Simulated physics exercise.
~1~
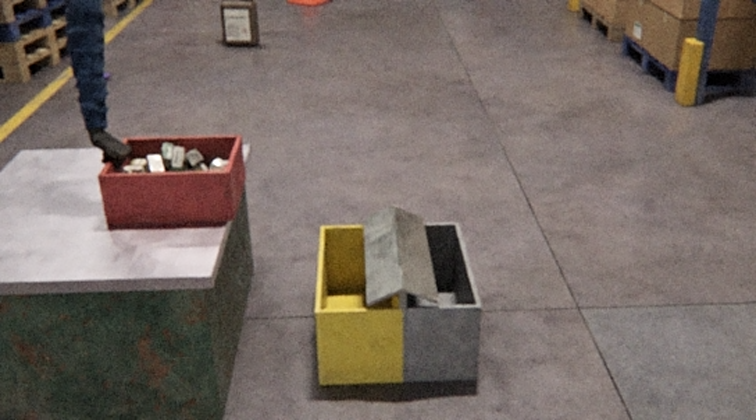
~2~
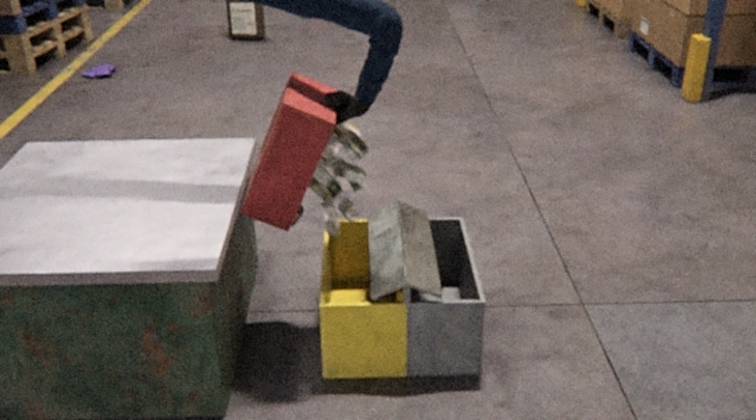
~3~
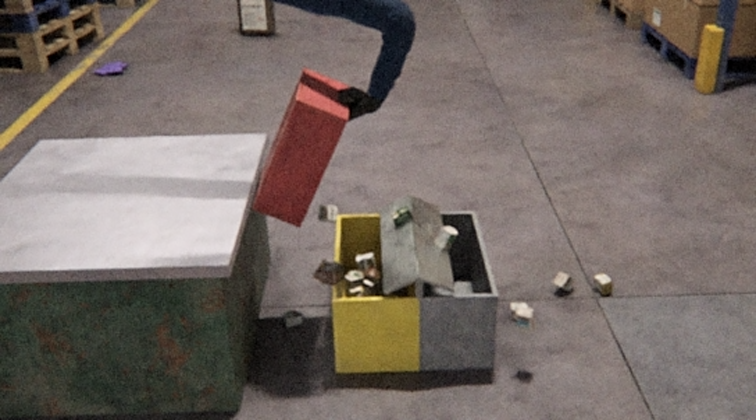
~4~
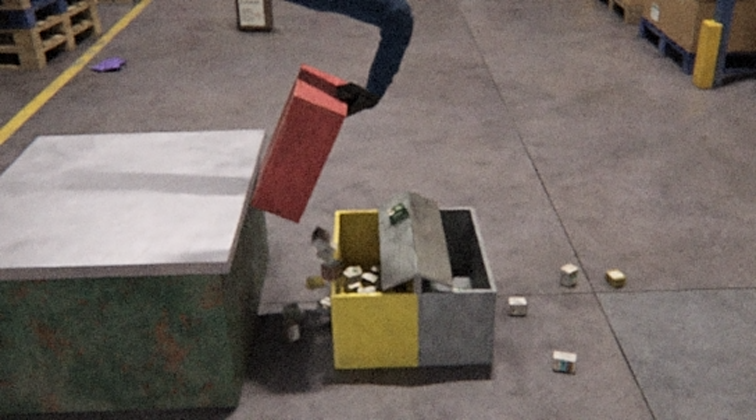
To begin with, a red crate full of small cartons sits on a bench, a dark-gloved hand at its back edge, with a yellow tote and a grey box side by side on the floor to the right. The hand swings the crate up and over until it tips steeply, and the cartons spill out in a cluster. Most drop into the yellow tote, while some hit the steel ridge or scatter across the floor beyond the grey box. The crate stays tipped as the last few tumble down by the tote's near side. Finally, most cartons lie in the yellow tote.
